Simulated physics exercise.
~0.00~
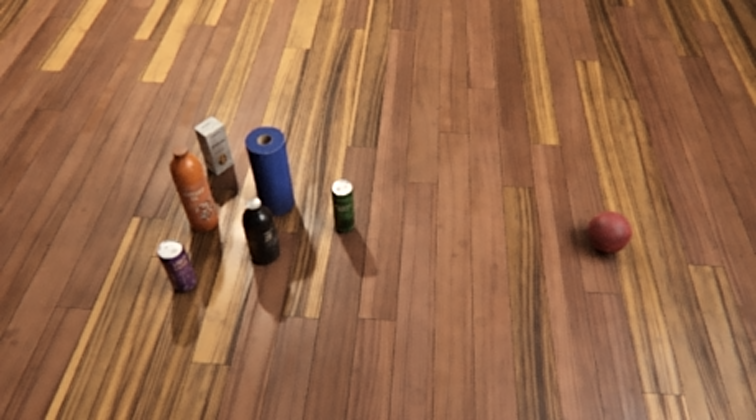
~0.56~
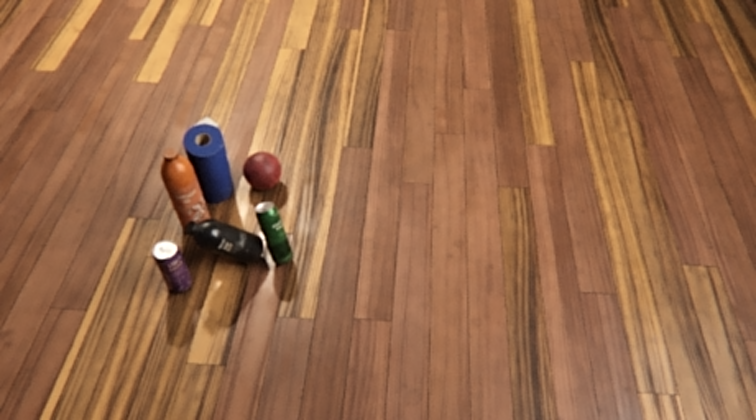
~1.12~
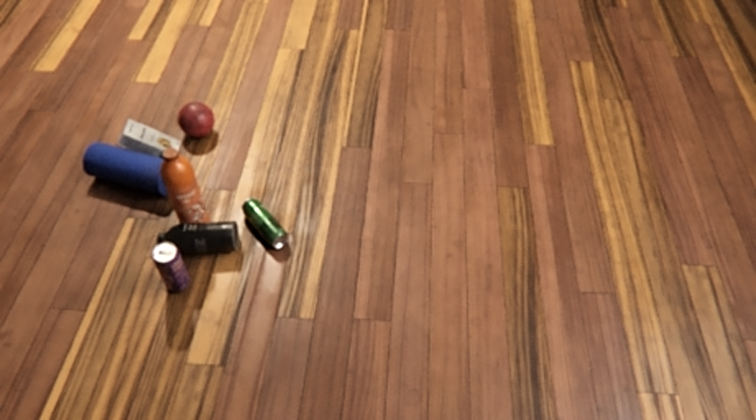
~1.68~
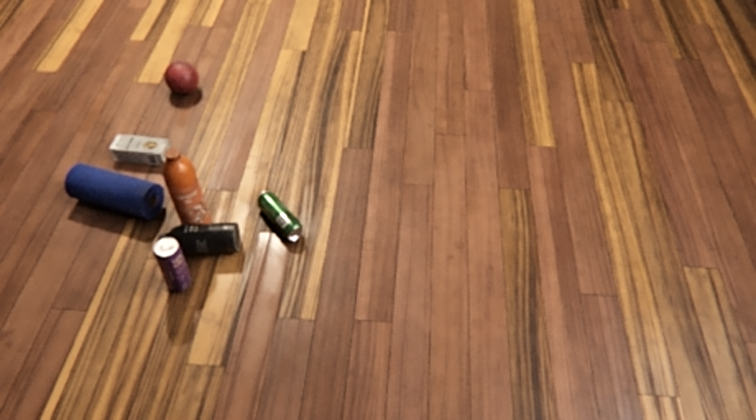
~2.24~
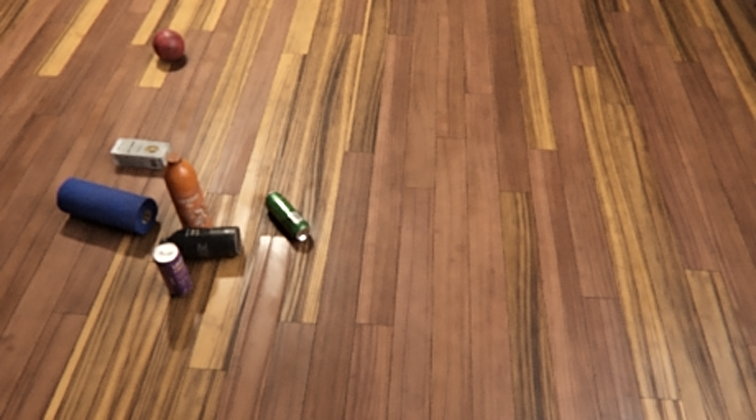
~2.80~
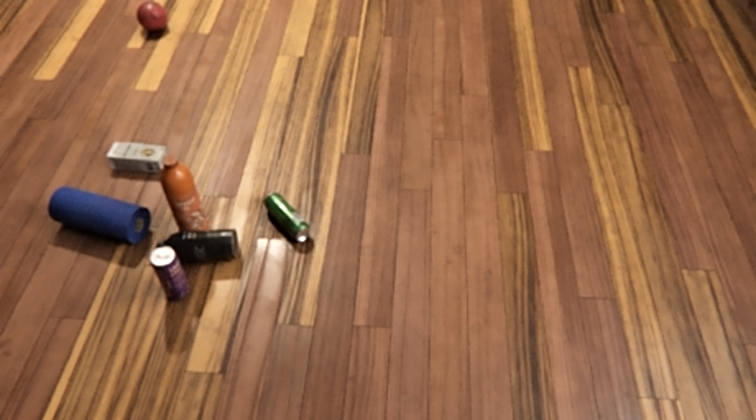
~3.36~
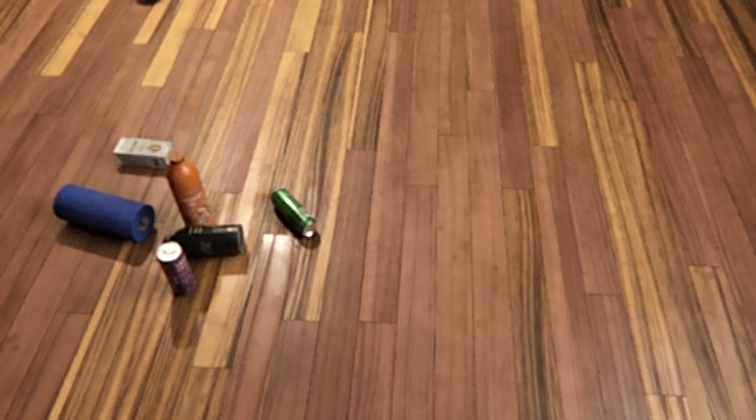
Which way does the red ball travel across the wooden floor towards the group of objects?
The red ball moves to the left, rolling in among the standing objects from the right side of the floor.
